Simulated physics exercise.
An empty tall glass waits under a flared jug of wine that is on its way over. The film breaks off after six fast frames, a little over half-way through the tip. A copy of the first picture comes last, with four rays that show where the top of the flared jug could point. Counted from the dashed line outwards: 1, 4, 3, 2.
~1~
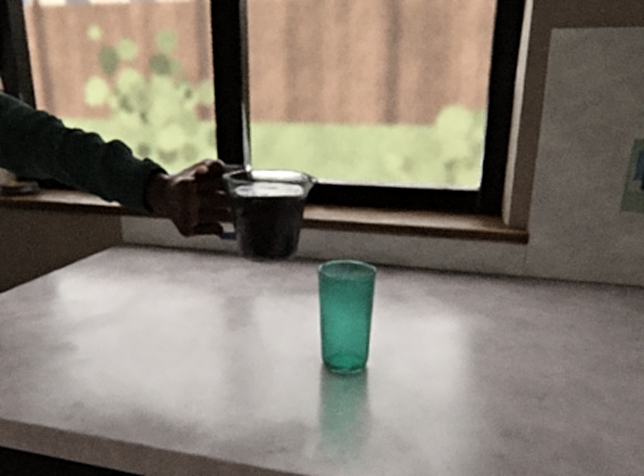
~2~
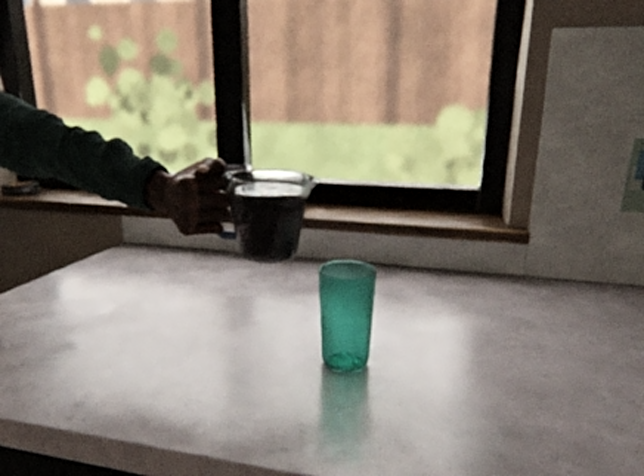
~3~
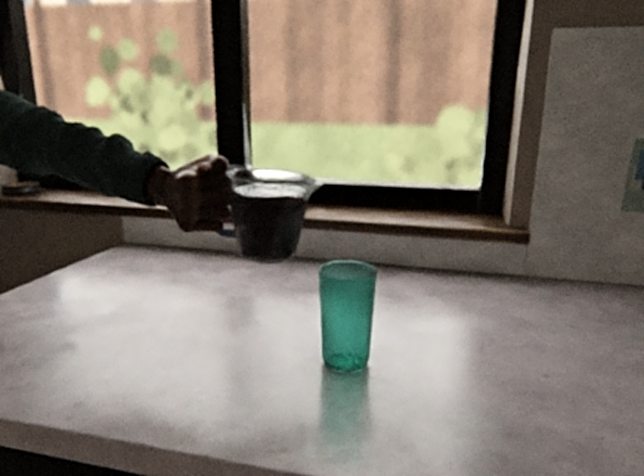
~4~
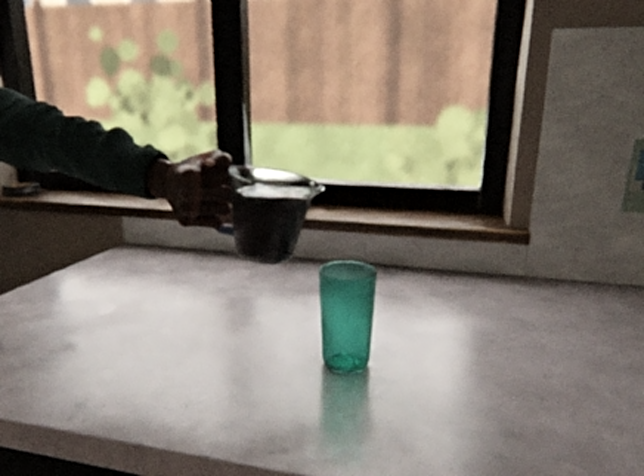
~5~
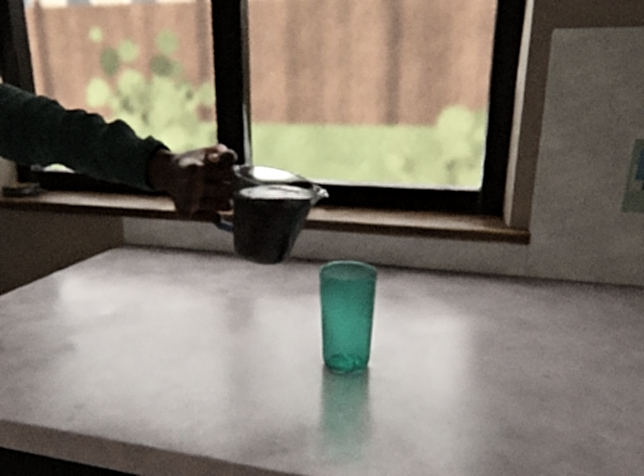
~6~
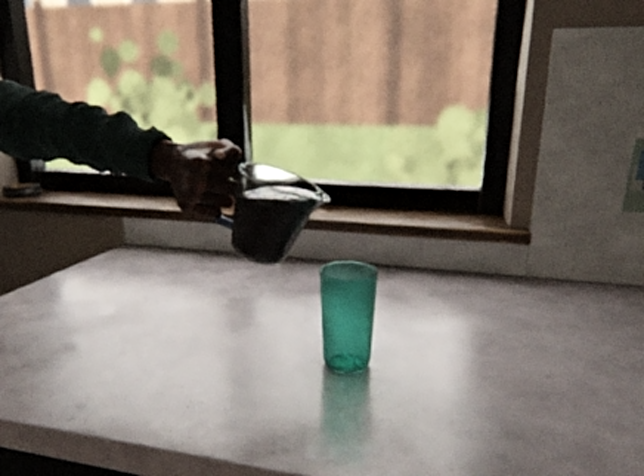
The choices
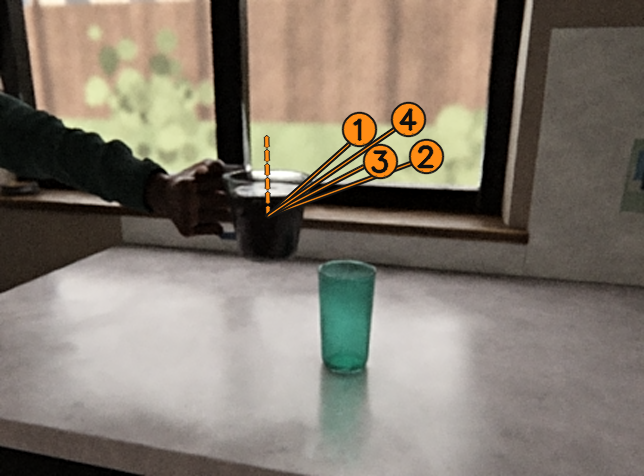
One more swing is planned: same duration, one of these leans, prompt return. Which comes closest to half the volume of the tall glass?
Use mark 4.
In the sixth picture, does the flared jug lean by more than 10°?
Yes.
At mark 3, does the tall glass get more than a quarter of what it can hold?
Yes.
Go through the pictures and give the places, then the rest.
In the first picture, upright, lip at (317, 180); rim of the tall glass round (347, 269); nothing has left yet.
In the second picture, upright, lip at (318, 181); nothing has left yet.
In the third picture, tipped about 4°, lip at (320, 184); nothing has left yet.
In the fourth picture, tipped about 8°, lip at (323, 189); nothing has left yet.
In the fifth picture, tipped about 13°, lip at (326, 195); nothing has left yet.
In the sixth picture, tipped about 19°, lip at (328, 201); nothing has left yet.
On the marked copy, 1 at (348, 144); 2 at (410, 163); 3 at (363, 166); 4 at (394, 129).
For mark 1, the tall glass ends with about 37 % of what it can hold.
For mark 2, the tall glass ends with about 72 % of what it can hold.
For mark 3, the tall glass ends with about 61 % of what it can hold.
For mark 4, the tall glass ends with about 48 % of what it can hold.
